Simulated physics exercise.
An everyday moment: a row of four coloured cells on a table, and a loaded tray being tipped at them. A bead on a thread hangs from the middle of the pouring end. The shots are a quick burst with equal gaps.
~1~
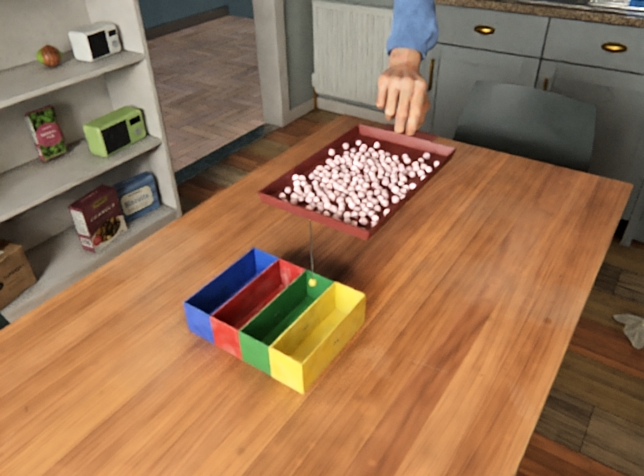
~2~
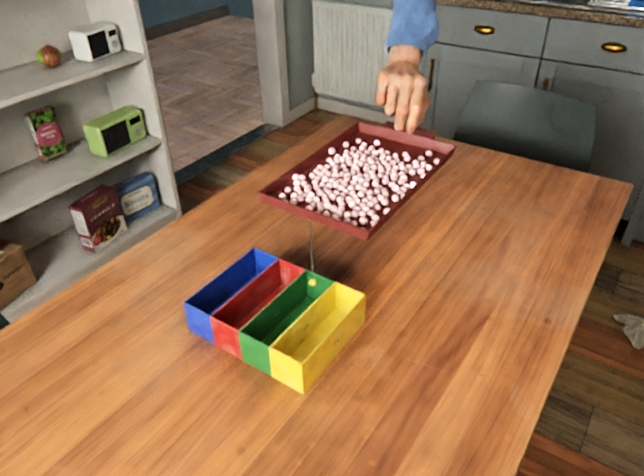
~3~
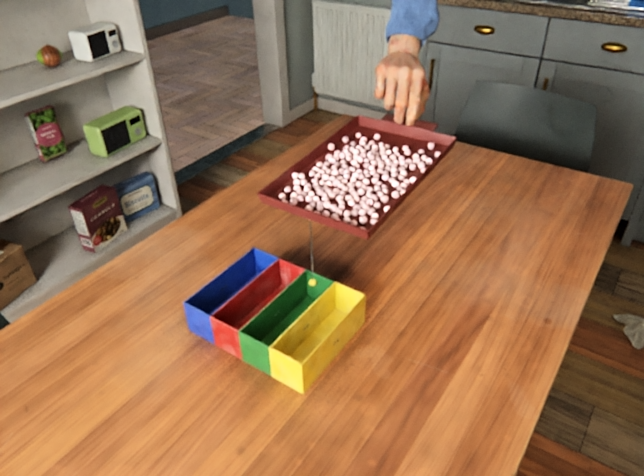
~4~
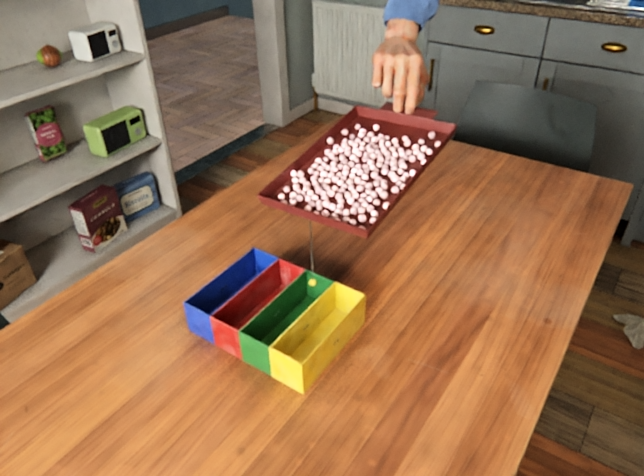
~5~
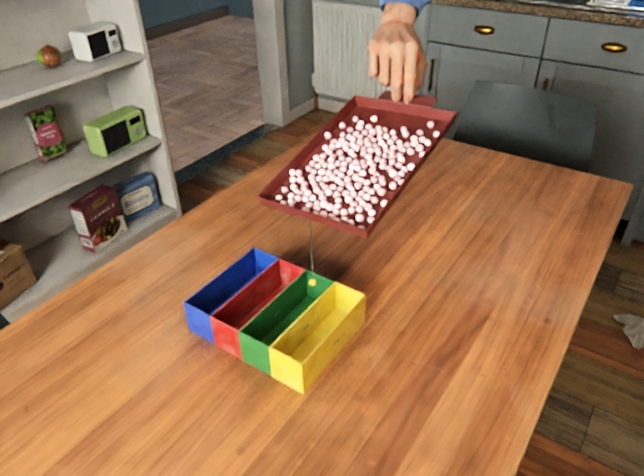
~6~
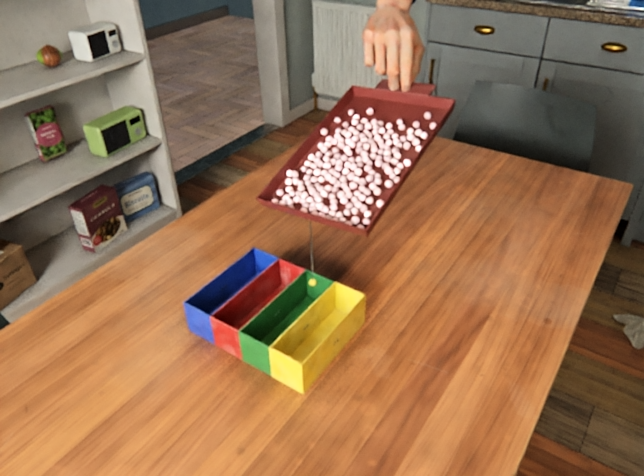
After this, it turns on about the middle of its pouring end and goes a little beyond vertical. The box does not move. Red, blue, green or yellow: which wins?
It favours the red compartment.
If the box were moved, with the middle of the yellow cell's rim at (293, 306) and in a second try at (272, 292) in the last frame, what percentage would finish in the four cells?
About 90 and 70 per cent.
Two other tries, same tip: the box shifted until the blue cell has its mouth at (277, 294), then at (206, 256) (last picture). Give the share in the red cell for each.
The first gives 20 %, the second 0 %.
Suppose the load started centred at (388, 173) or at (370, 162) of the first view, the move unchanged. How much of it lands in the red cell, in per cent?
Near 50 % and 50 %.
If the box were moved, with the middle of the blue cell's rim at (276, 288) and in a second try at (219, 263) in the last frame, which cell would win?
First the blue one, then that green cell.
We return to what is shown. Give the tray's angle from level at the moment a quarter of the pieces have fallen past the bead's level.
At about 75°.
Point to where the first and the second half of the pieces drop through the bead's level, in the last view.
Early half (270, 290), late half (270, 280).
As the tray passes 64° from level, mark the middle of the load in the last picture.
Close to (293, 200).
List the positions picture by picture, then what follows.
The first picture shows corners of the pouring end near (261, 192) and (368, 229), level; middle of the load near (361, 182), sugar pearls; bead on its thread near (313, 282); blue cell near (199, 321); red cell near (226, 335); green cell near (255, 351); yellow cell near (286, 368).
The second picture shows corners of the pouring end near (261, 192) and (368, 229), level; middle of the load near (361, 181).
The third picture shows corners of the pouring end near (261, 193) and (367, 229), tipped barely, lowest at the left corner; middle of the load near (361, 177).
The fourth picture shows corners of the pouring end near (260, 194) and (366, 228), tipped a little, lowest at the left corner; middle of the load near (360, 172).
The fifth picture shows corners of the pouring end near (260, 196) and (366, 228), tipped a little, lowest at the left corner; middle of the load near (358, 168).
The sixth picture shows corners of the pouring end near (260, 197) and (365, 228), tipped clearly, lowest at the left corner; middle of the load near (354, 167), all but a few on the move; blue cell near (199, 321); red cell near (226, 335); green cell near (255, 351); yellow cell near (286, 368).
Shortly afterwards, tray tipped steeply; the bulk on the tray; only a few in the red cell; only a few in the blue cell; only a few in the green cell; a little falling or outside the box.
Next, tray tipped past a quarter turn; only a few on the tray; near a third in the red cell; near a quarter in the green cell; a little in the blue cell; a little in the yellow cell; a little falling or outside the box.
Some moments later, tray tipped past a quarter turn; near half in the red cell; near a quarter in the green cell; a little in the blue cell; a little in the yellow cell; a little falling or outside the box.
In the end, tray tipped past a quarter turn; near half in the red cell; near a quarter in the green cell; a little in the blue cell; a little in the yellow cell; a little outside the box.
